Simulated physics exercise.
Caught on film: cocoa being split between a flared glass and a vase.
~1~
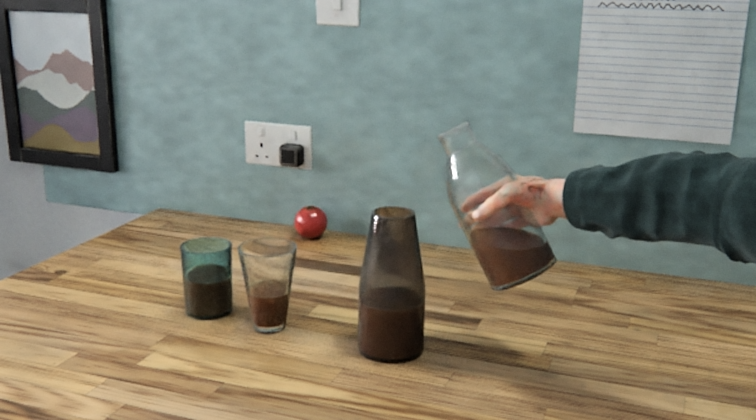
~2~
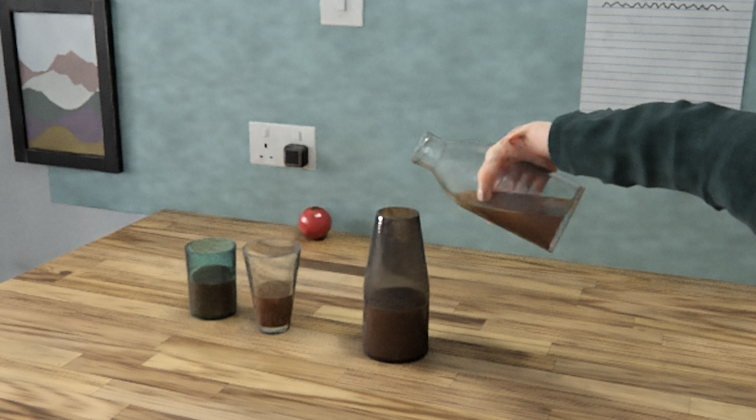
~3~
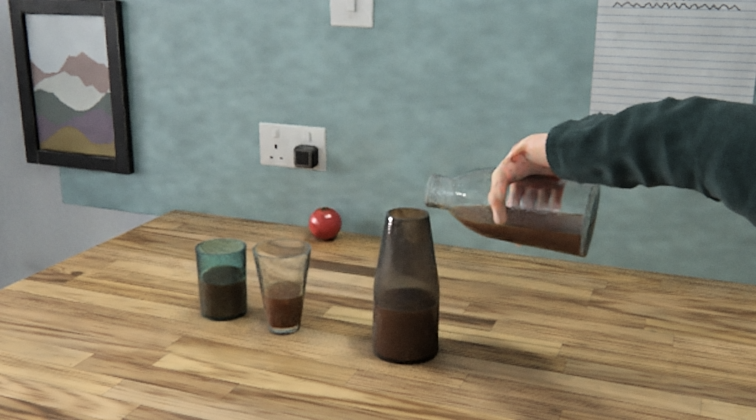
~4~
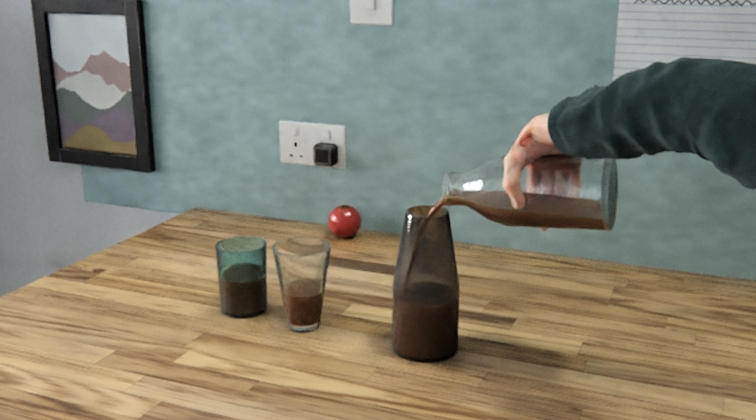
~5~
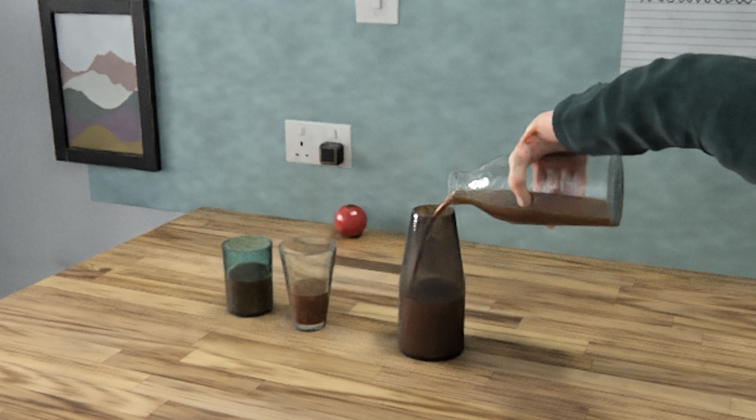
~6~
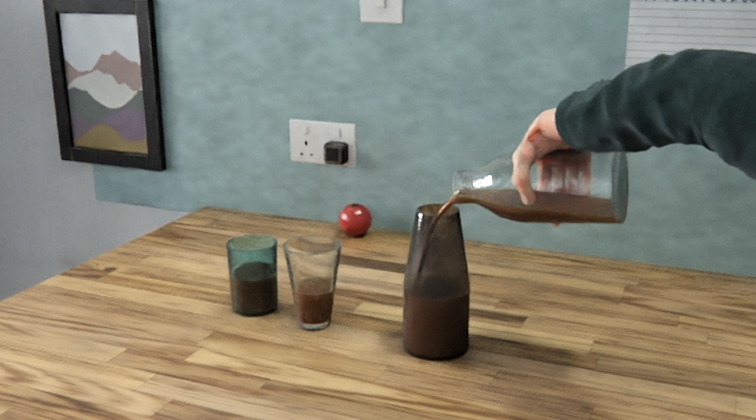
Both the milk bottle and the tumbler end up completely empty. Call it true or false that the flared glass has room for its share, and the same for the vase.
Verdict: For the flared glass, true; for the vase, true.
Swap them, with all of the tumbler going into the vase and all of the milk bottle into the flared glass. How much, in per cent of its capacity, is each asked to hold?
Load: About 60 percent, then about 110 percent.
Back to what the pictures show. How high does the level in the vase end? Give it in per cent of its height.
About 60%.
A moment on, the vase is about half full.
Further on, the vase is about two thirds full.
When it is over, the flared glass is nearly full; the vase is about two thirds full.
